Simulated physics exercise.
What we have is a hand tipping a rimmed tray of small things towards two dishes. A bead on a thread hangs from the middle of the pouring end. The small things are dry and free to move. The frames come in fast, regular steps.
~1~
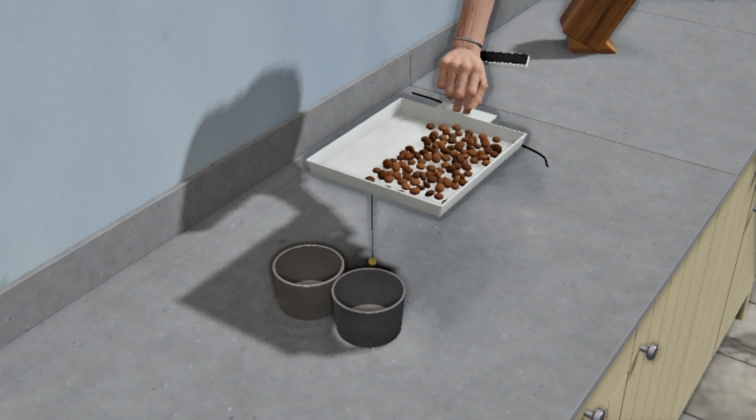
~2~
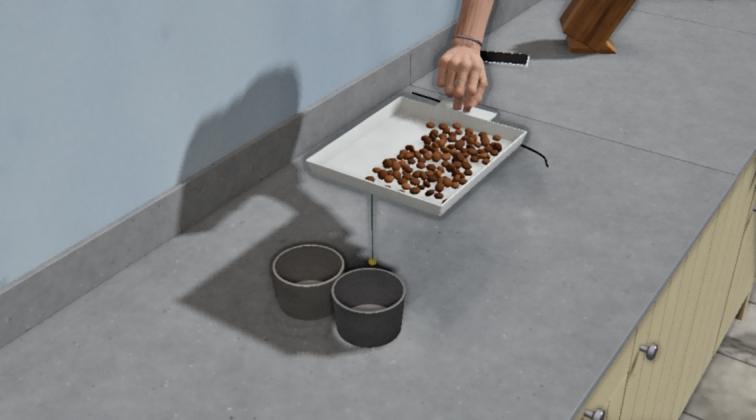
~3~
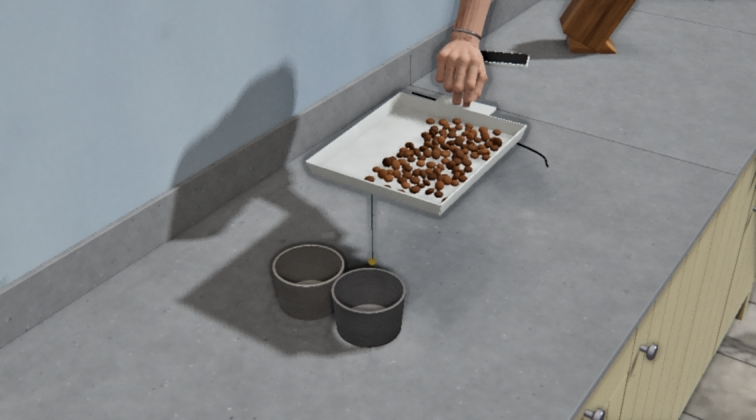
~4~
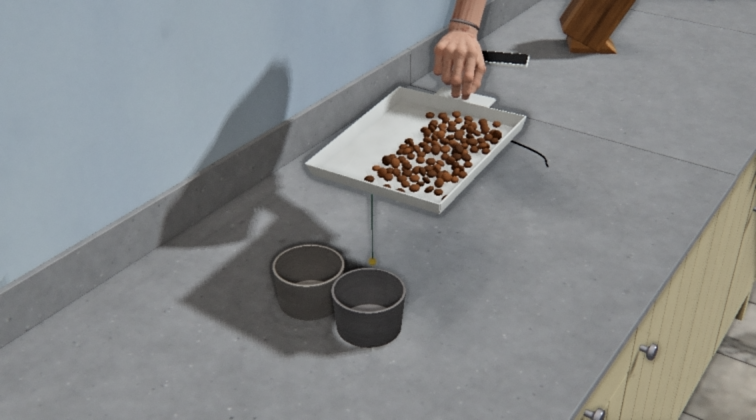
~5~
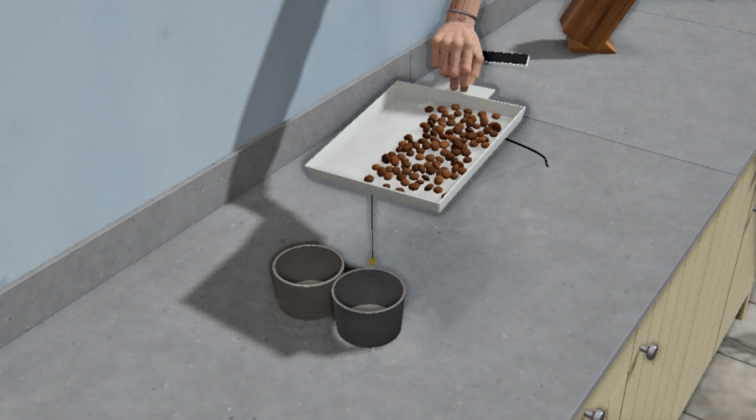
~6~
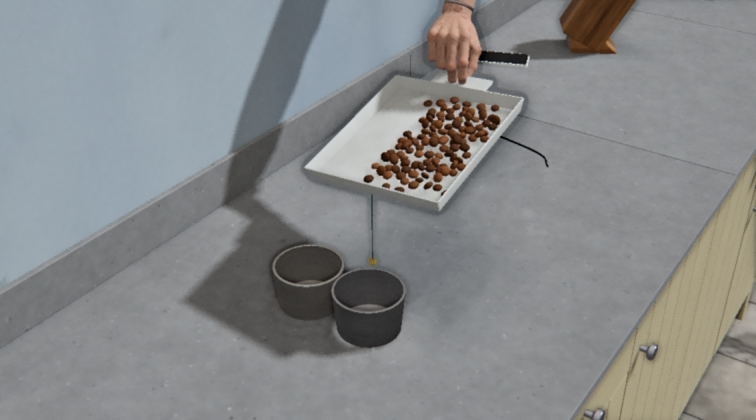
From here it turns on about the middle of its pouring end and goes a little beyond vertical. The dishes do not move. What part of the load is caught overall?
Together they catch over half.
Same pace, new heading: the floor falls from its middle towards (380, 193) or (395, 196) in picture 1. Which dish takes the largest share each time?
First the dish on the right, then the right one.
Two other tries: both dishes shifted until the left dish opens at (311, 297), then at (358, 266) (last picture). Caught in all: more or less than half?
One: Not half. Two: Less than half.
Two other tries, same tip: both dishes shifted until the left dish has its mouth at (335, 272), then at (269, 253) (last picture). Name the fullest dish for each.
One: The left one. Two: The right-hand dish.
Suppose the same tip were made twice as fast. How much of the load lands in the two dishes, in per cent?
About 70 per cent.
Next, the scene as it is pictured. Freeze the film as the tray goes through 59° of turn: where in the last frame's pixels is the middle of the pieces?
Close to (351, 175).
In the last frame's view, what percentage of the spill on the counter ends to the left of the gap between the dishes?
Roughly 80 in a hundred.
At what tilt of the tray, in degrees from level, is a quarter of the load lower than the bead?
At some 75 degrees.
Soon, tray tipped steeply; nearly all on the tray; a small part in the air.
A while on, tray tipped right over; about a quarter on the tray; a small part in the right dish; about half in the left dish; a small part outside both; a small part in the air.
Towards the end, tray tipped past a quarter turn; a small part in the right dish; most in the left dish; a small part outside both; a stray few in the air.
Finally, tray tipped past a quarter turn; a small part in the right dish; most in the left dish; a small part outside both; a stray few in the air.
